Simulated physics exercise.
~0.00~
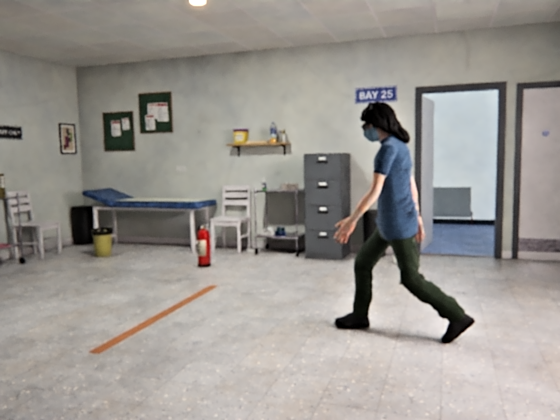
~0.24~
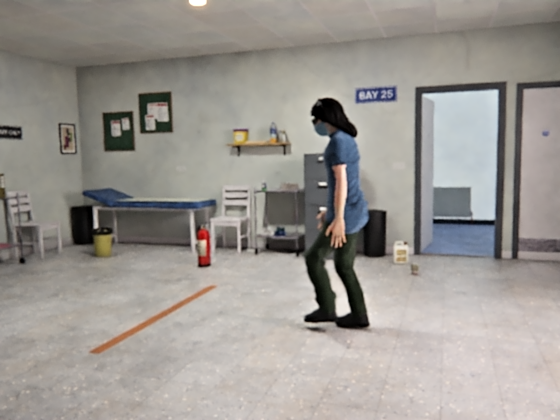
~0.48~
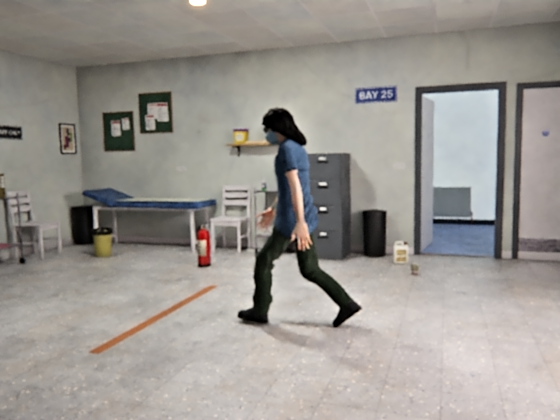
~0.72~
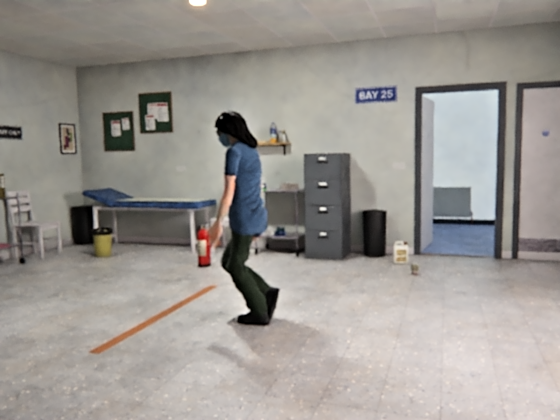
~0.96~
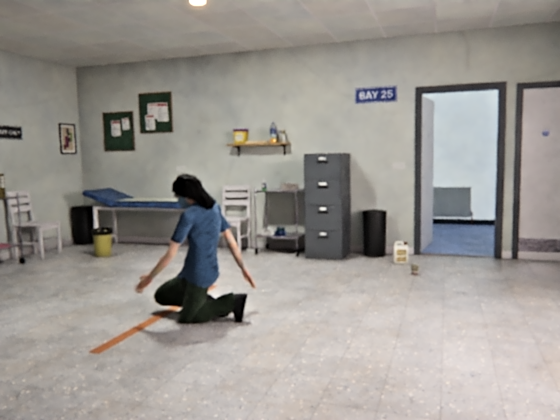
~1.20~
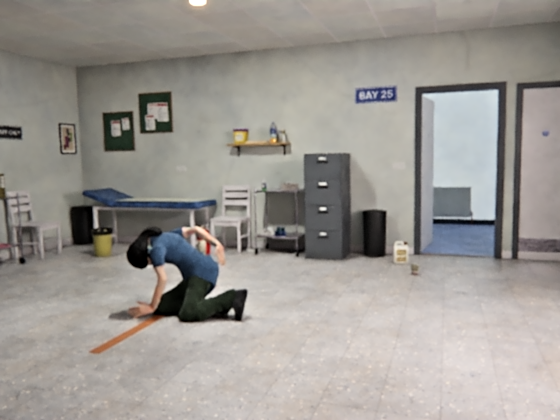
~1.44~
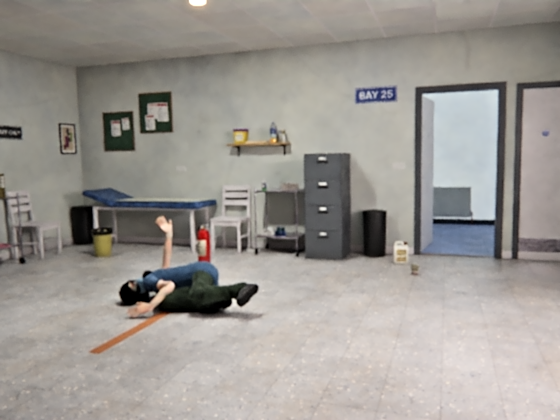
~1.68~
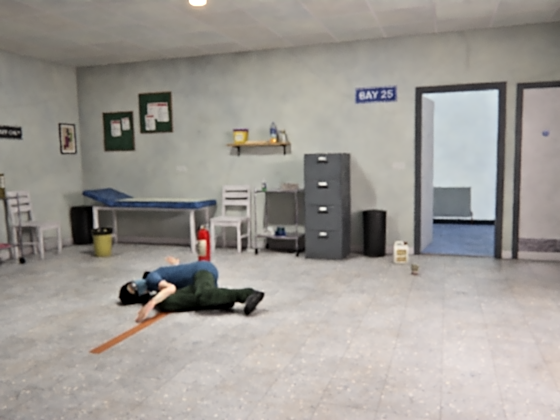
At first, a dark-haired patient in a mask, blue top and dark trousers strides left across a clinic room, past a grey filing cabinet, towards a strip of orange tape on the floor. Nearing the tape, the patient's legs bend and the body sinks down onto the knees, arms held out. The torso then pitches forward and low over the tape, head dropping. The patient rolls down onto the floor, one arm raised in the air. Finally the arm drops and the patient lies still, head and chest past the tape, hips short of it.
